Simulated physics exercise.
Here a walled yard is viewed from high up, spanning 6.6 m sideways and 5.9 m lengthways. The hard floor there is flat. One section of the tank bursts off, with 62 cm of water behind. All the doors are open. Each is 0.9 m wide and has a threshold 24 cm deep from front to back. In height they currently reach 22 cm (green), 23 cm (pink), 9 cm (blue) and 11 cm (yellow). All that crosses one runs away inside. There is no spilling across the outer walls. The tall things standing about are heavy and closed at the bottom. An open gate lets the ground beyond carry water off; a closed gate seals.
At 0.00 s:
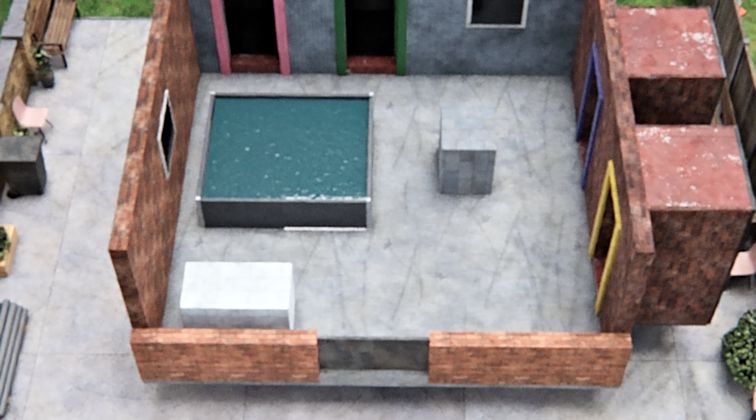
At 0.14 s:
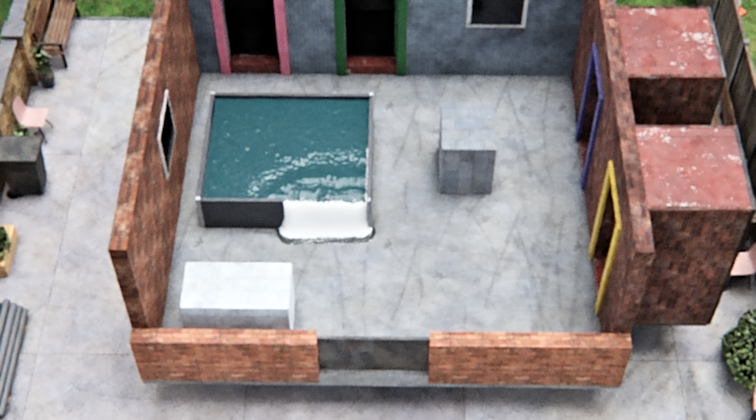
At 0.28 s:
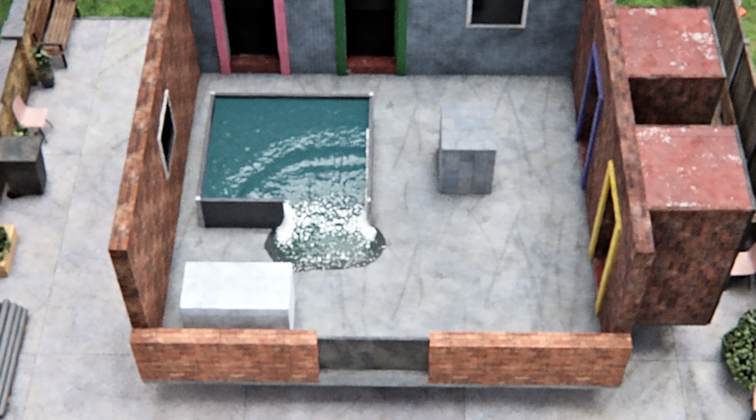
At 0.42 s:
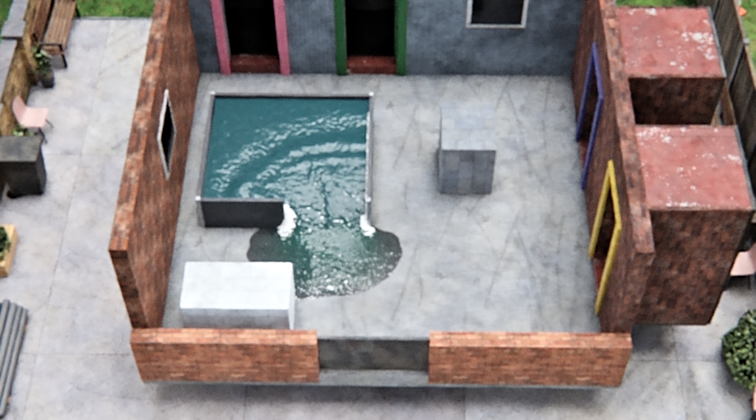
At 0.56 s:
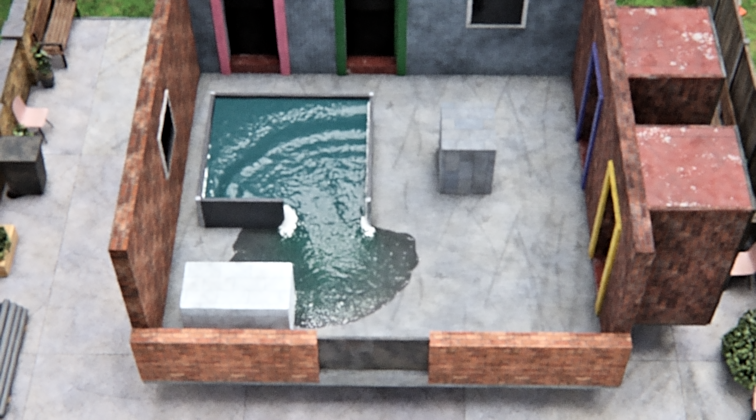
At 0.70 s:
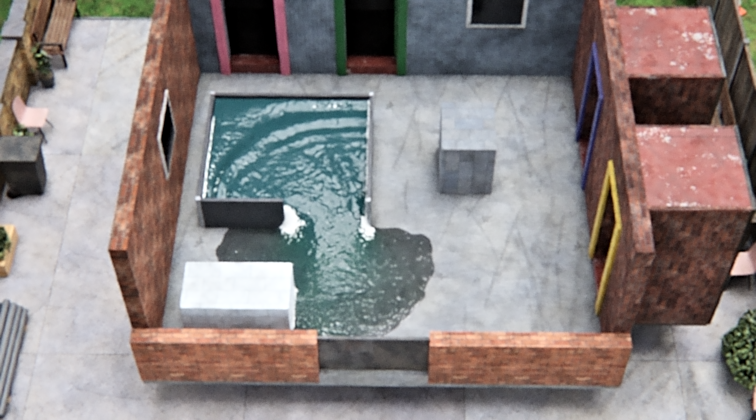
Brick-walled yard seen from above, with water bursting from the front of a dark tank and spreading around a white block.
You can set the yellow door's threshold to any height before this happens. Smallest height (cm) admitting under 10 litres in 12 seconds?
Roughly 20 cm.
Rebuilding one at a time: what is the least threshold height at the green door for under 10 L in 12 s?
Green - roughly 11.5 cm.
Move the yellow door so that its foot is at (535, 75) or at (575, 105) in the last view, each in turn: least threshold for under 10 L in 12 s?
About 16 cm, then about 15 cm.
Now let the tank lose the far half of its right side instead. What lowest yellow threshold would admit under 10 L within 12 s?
Close to 11.5 cm at the least.
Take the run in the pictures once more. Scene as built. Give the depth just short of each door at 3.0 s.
Centimetres: Green = 0, pink = 0, blue = 0, yellow = 17.
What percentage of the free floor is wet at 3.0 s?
Approximately 45 % of it.
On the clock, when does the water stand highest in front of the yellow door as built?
I'd guess close to 3.6 seconds.
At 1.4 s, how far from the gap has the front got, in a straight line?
3.2 m.
After 1.4 s water covers 25 % of the floor, deepest (38 cm) near (317, 360); it has not reached the yellow door.
After 3.0 s water covers 45 % of the floor, deepest (39 cm) near (171, 358); 17 cm at the yellow door, 0 litres in over its 11 cm threshold.
After 12.0 s water covers 95 % of the floor, deepest (20 cm) near (194, 123); 10 cm at the yellow door, 121 litres in over its 11 cm threshold.
At the yellow door as built, the water arrived by 2.7 s and peaked near 21 cm at 3.6 s.
Run again over the same 12 s with other heights there, 35 litres in over 16 cm, 4 litres over 22 cm. The limit of 10 litres is kept from about 20 cm up.
